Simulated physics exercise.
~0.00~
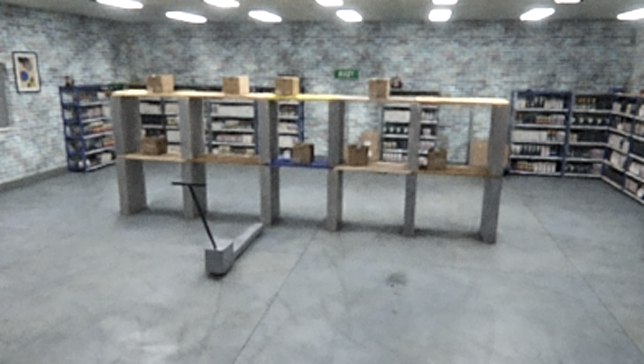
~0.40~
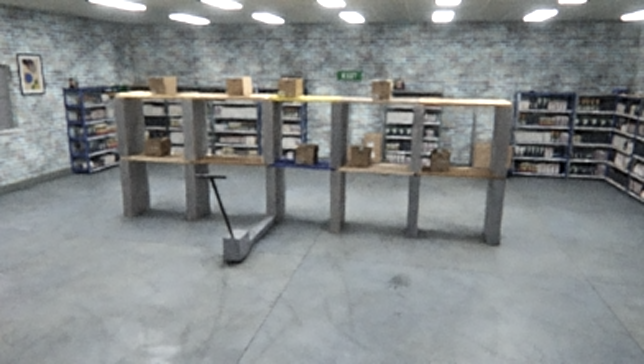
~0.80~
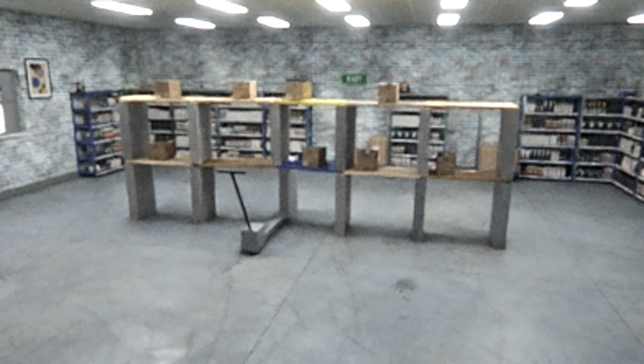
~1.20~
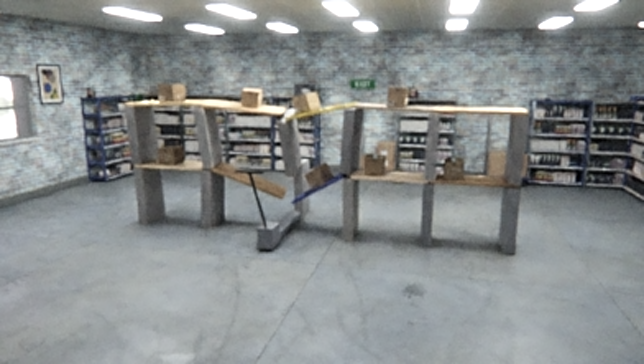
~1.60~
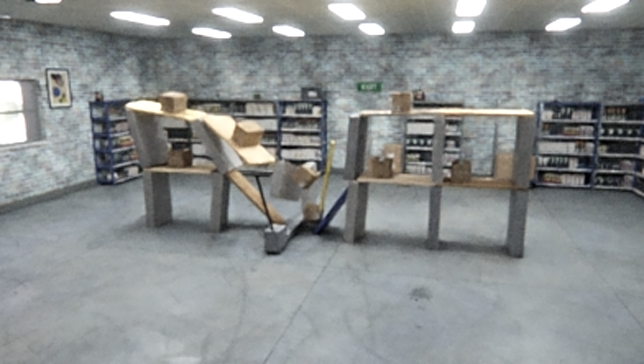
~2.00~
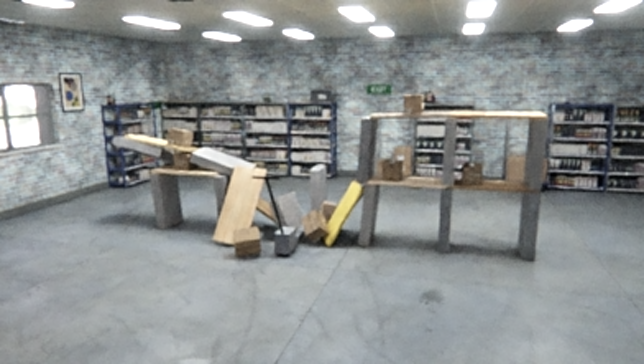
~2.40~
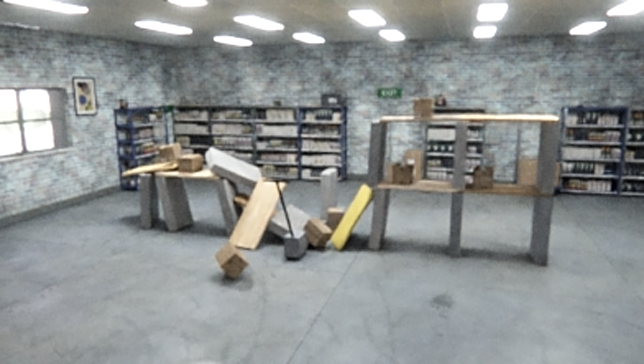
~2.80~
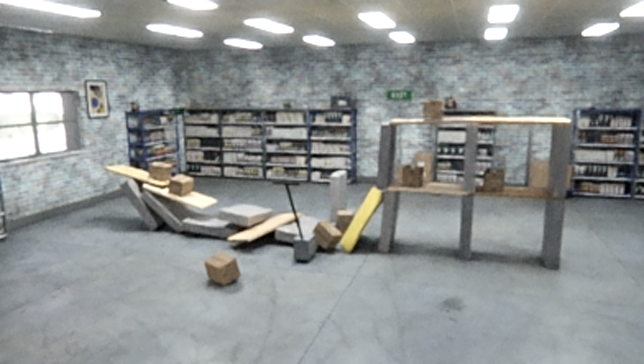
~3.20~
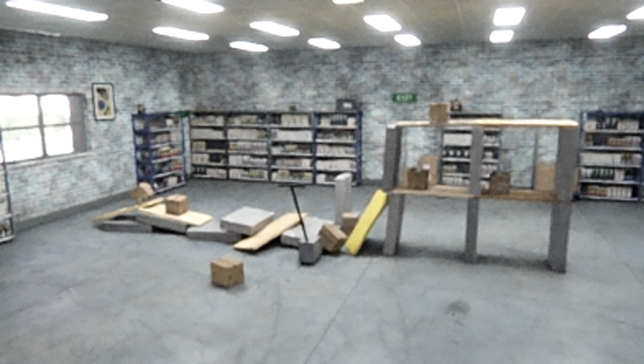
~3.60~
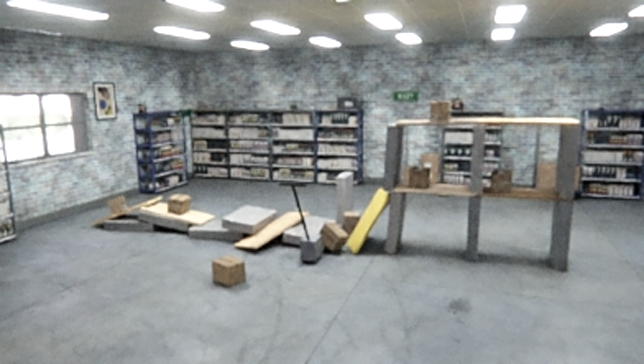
In a warehouse room with pale brick walls and stocked shelving, seen from the front, a long two-tier rack of grey uprights and wooden boards holds cardboard boxes, with a blue board low in the middle and a yellow one above. A narrow grey jack with a tall handle slides right and away into the base of a middle upright. The upright gives way, and the blue and yellow boards tip and drop. The collapse then spreads left, toppling uprights and spilling boards and boxes. Finally the left side lies flat, the yellow board leans steeply, and the right section still stands.
